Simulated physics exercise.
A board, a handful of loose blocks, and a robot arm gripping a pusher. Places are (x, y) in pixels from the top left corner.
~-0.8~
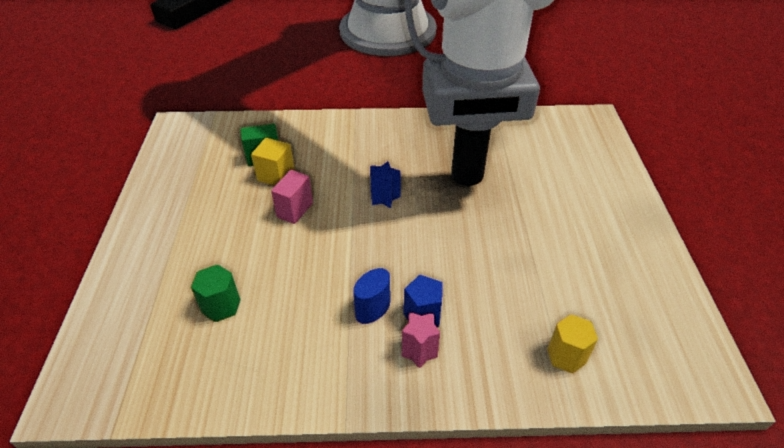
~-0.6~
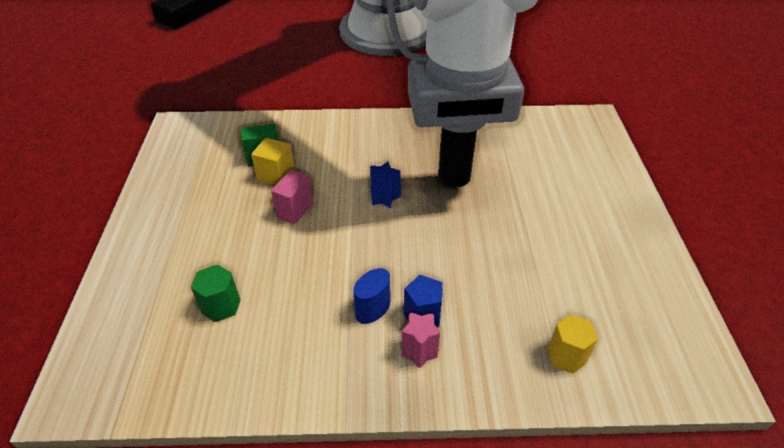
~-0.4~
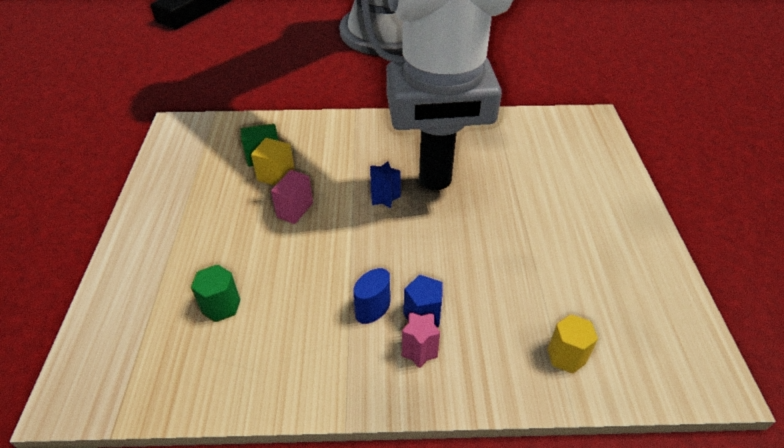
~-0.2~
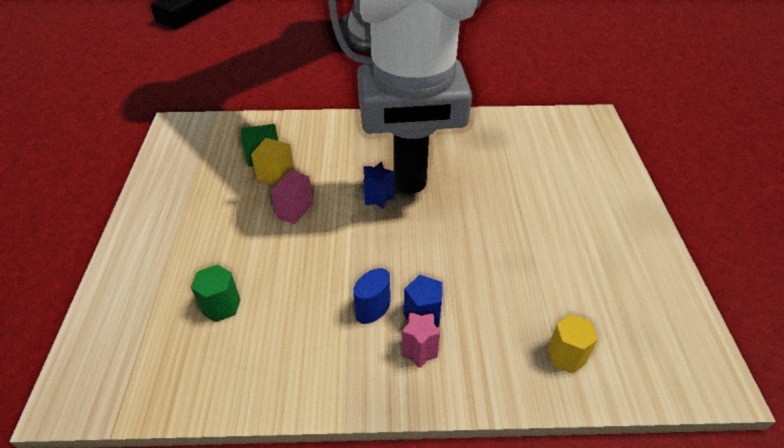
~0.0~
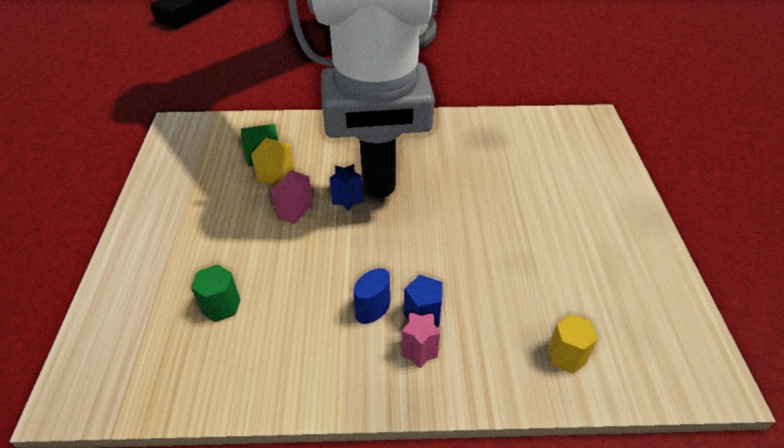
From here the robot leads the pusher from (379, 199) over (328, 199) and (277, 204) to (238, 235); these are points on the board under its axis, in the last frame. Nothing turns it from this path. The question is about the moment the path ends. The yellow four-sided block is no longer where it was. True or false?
That claim is true.
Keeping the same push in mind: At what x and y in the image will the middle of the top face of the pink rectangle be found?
By then it is at (201, 204).
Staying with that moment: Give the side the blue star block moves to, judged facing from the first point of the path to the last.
Its shift is rightward.
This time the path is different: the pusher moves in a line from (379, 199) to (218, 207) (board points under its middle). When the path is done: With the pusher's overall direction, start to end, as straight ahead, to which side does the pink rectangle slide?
Slides left.
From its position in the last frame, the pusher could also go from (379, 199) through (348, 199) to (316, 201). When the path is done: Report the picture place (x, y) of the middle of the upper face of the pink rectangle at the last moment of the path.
In the picture, that point is around (268, 183).
On the path given first. One third of the way, pusher at (325, 187); pink rectangle at (276, 182), turned 50° anticlockwise; blue star block at (298, 166), turned 45° clockwise.
Two thirds of the way, pusher at (273, 193); green rectangle at (259, 130); yellow four-sided block at (259, 147), turned 45° clockwise; pink rectangle at (233, 191), turned 100° anticlockwise; blue star block at (250, 167), turned 60° clockwise.
At the end, pusher at (234, 222); green rectangle at (259, 130); yellow four-sided block at (259, 147), turned 45° clockwise; pink rectangle at (201, 204), turned 25° anticlockwise; blue star block at (247, 169), turned 80° clockwise.
